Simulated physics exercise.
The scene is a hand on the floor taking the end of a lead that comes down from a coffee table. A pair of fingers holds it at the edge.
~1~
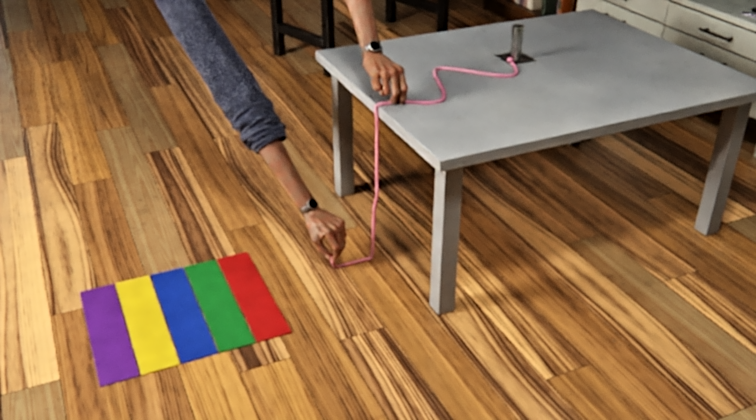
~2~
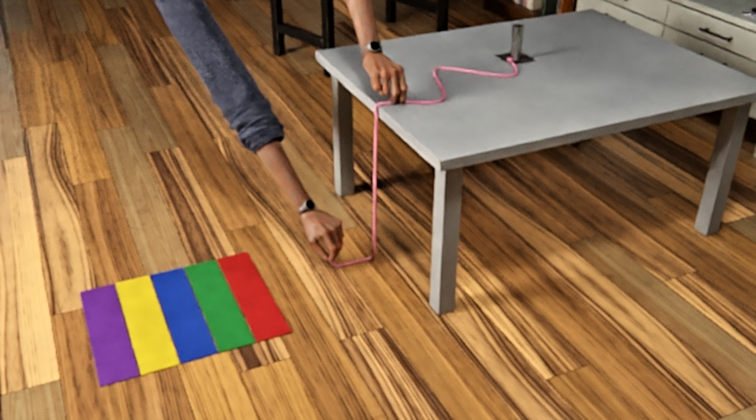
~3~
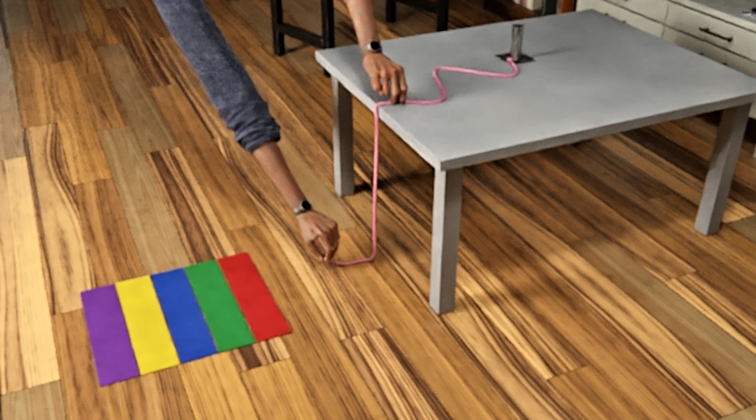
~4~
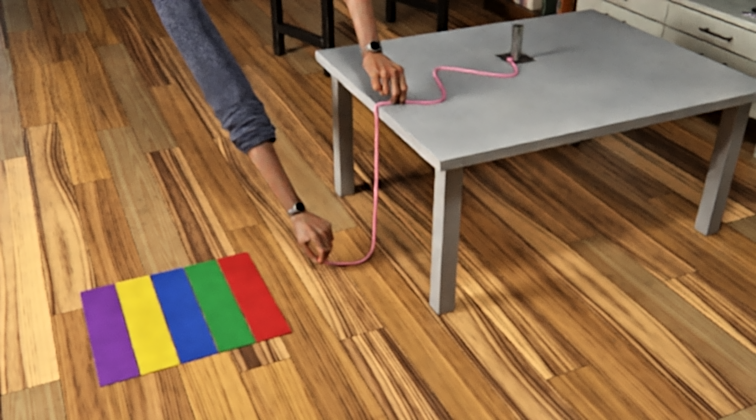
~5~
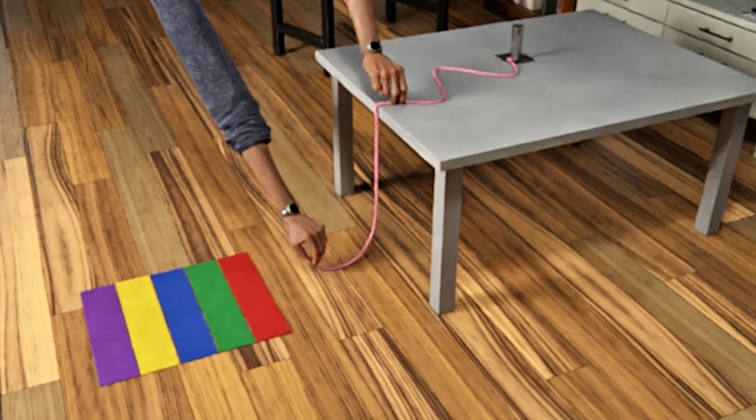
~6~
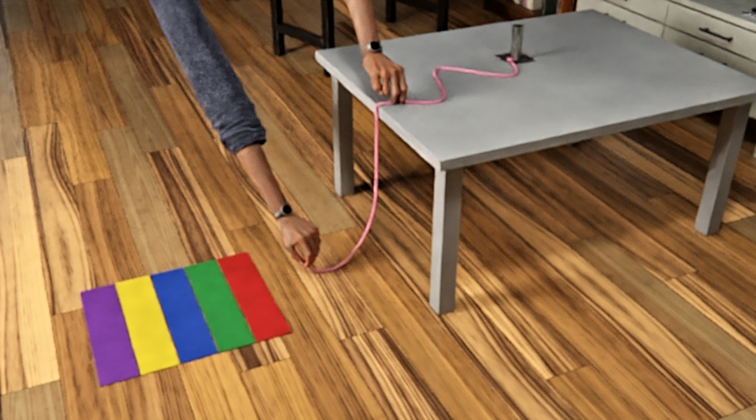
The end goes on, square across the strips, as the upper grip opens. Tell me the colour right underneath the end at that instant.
Right underneath is purple.
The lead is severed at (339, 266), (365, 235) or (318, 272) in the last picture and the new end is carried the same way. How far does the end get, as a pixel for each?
In order, it comes to rest around (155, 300), (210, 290) and (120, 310).
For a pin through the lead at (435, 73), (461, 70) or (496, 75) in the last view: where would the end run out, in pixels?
First try around (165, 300), second around (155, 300), third around (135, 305).
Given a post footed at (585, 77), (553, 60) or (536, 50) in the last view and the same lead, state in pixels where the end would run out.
In that order: (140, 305), (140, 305) and (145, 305).
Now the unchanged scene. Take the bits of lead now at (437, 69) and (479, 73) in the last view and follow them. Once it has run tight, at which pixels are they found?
Around (410, 85); the other one around (446, 75).
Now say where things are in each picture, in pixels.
End (332, 257); red (266, 321); green (230, 331); blue (194, 341); yellow (155, 351); purple (116, 362), in the first picture.
End (329, 258); lead through (516, 73) (450, 69) (444, 92) (382, 105) (375, 176) (374, 245), in the second picture.
End (325, 259), in the third picture.
End (319, 260); lead through (516, 73) (450, 69) (444, 92) (382, 105) (377, 175) (373, 245), in the fourth picture.
End (312, 262), in the fifth picture.
End (306, 264); lead through (516, 73) (450, 69) (444, 92) (382, 105) (376, 175) (359, 245), in the sixth picture.
Soon after, end near (172, 297); over blue.
Then, end near (126, 309); over yellow.
At full stretch, end near (98, 316); over purple. Over purple.
